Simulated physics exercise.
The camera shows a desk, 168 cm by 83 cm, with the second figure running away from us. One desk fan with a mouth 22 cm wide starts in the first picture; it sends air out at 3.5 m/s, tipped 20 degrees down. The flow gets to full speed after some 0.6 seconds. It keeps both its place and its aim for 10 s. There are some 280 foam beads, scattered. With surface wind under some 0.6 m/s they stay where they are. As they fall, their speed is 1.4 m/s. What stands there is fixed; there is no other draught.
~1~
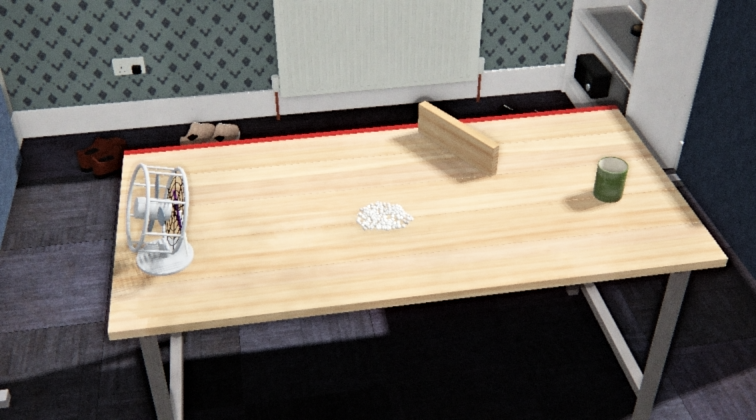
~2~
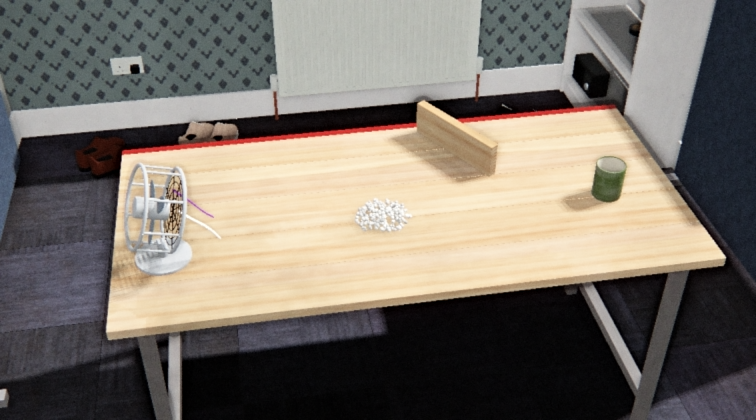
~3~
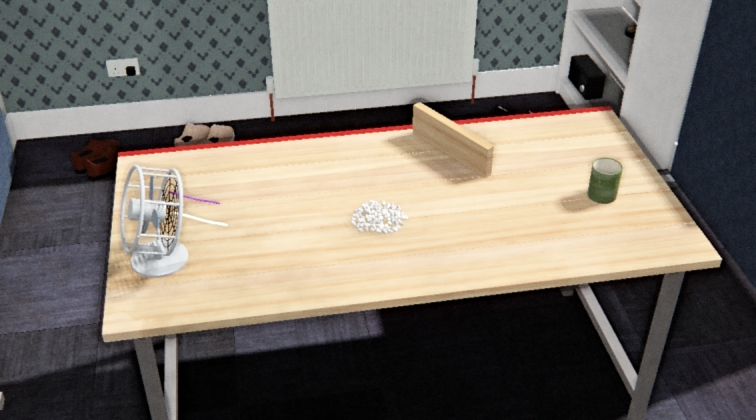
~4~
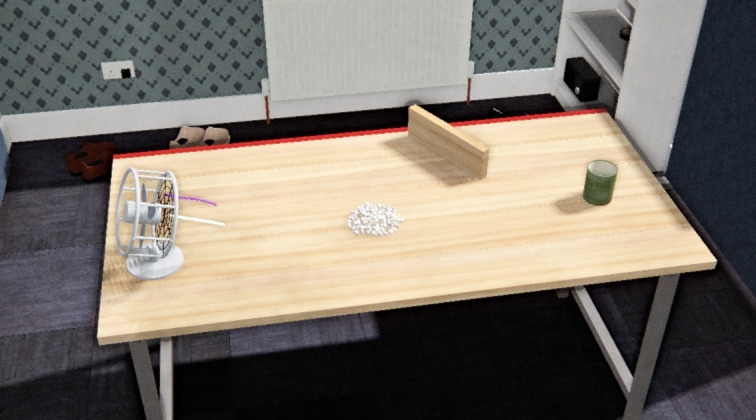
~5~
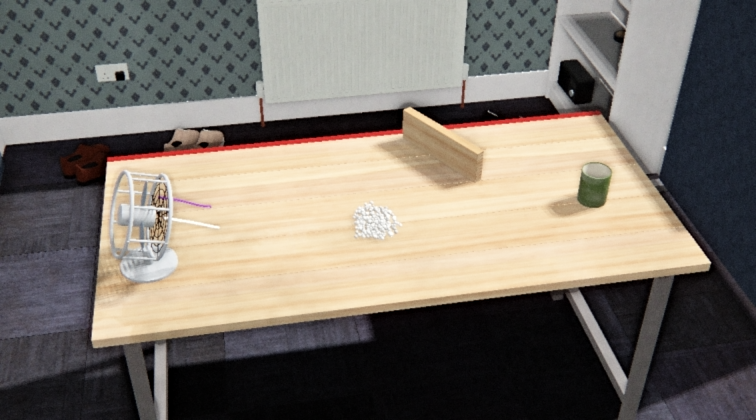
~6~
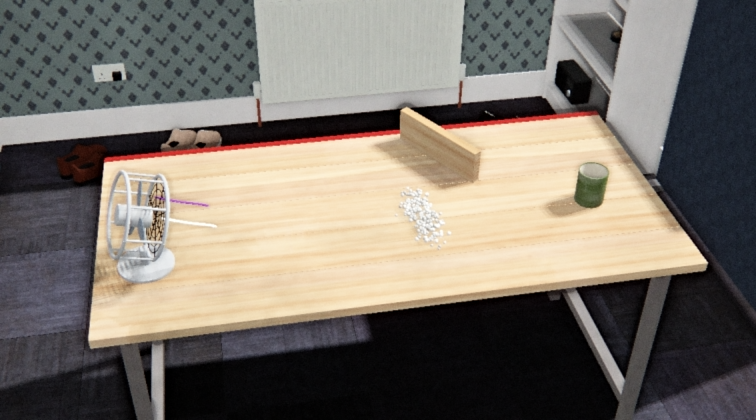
A pale wooden desk with a red strip along its far edge stands in a carpeted room, seen from above at the front, before a white radiator and patterned wall. A white fan sits at the left, with white beads piled mid-desk, an upright board behind and a green mug at the right. Ribbons stream rightward from the fan, then the beads slide right and spread as the camera drifts slightly.
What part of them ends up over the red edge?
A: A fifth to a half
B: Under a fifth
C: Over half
Under a fifth (B).
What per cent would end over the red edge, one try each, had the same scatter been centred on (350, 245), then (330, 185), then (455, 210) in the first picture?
First try near 0 %, second near 100 %, third near 0 %.
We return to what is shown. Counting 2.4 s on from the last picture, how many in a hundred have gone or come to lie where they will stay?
The share is about 100 %.
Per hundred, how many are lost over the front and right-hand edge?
Roughly 10 % front, roughly 80 % right-hand.
Then, 1.2 s after the last picture, 0 % are over the red edge; 96 % have settled or left.
Then, 2.4 s after the last picture, 0 % are over the red edge; 96 % have settled or left.
Then, 4.7 s after the last picture, 0 % are over the red edge; 96 % have settled or left.
Then, 9.2 s after the last picture, at the end, 0 % are over the red edge.
